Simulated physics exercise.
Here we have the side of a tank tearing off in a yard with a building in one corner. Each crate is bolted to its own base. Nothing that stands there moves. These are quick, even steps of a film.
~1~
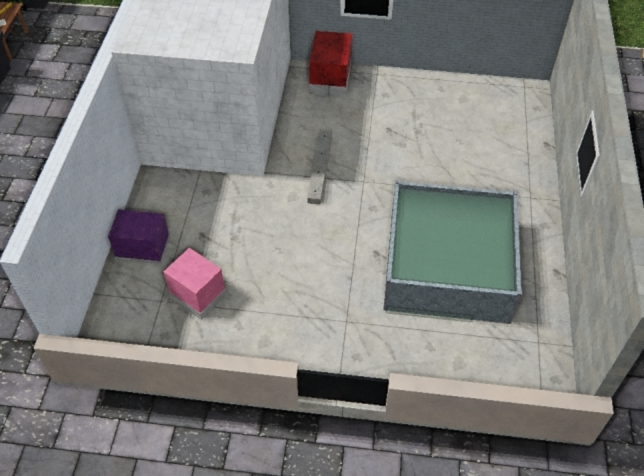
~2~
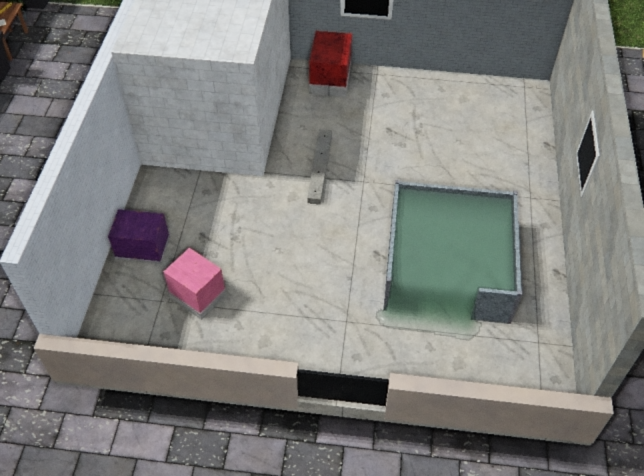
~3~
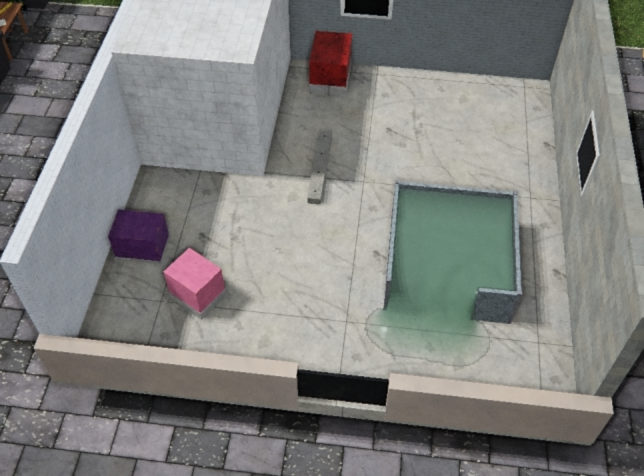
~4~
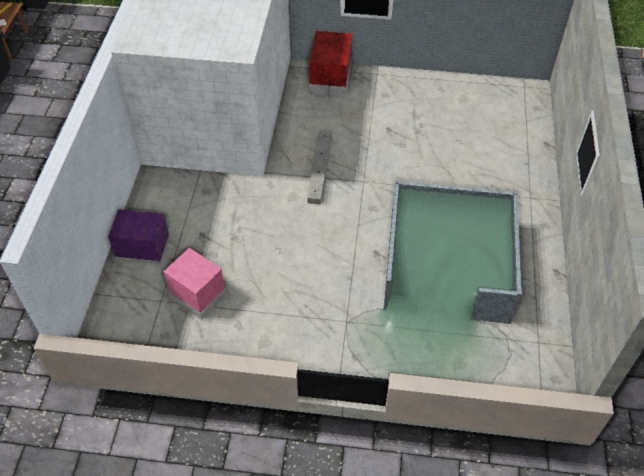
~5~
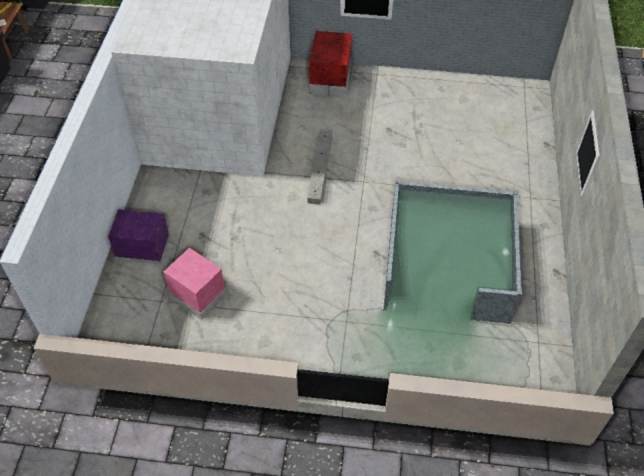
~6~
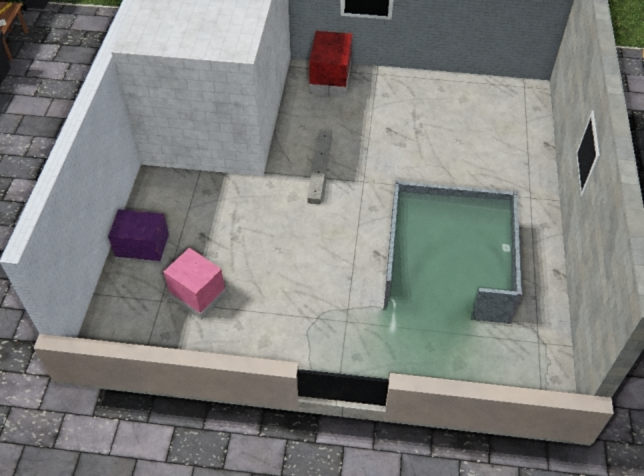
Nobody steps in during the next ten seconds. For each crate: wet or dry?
In the end: The purple crate is soaked; the pink crate is soaked; the red crate keeps dry.
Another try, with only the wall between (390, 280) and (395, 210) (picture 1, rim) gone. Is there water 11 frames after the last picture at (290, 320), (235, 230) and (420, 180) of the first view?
As listed: Awash, flooded, dry.
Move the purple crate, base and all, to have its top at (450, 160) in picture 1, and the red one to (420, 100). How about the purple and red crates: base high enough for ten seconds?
My reading: Purple crate is spared; red crate is safe.
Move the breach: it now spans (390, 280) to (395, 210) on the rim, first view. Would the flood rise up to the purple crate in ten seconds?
In short: The purple crate is topped.
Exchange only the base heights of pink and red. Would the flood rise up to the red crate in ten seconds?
In short: Red stays dry.
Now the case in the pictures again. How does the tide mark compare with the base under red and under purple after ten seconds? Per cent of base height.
In turn 60 and 330 per cent.
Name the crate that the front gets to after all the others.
I say the red-painted one.
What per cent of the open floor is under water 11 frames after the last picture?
Roughly 25 per cent.
A moment on, water covers 15 % of the floor; the purple crate not reached, the pink crate not reached, the red crate not reached.
Next, water covers 25 % of the floor; the purple crate not reached, the pink crate water round its plinth, the red crate not reached.
Then, water covers 50 % of the floor; the purple crate water round its plinth, the pink crate water round its plinth, the red crate not reached.
Later, water covers 70 % of the floor; the purple crate water round its plinth, the pink crate water round its plinth, the red crate not reached.
In the end, water covers 100 % of the floor; the purple crate was topped, the pink crate was topped, the red crate stayed above the water.
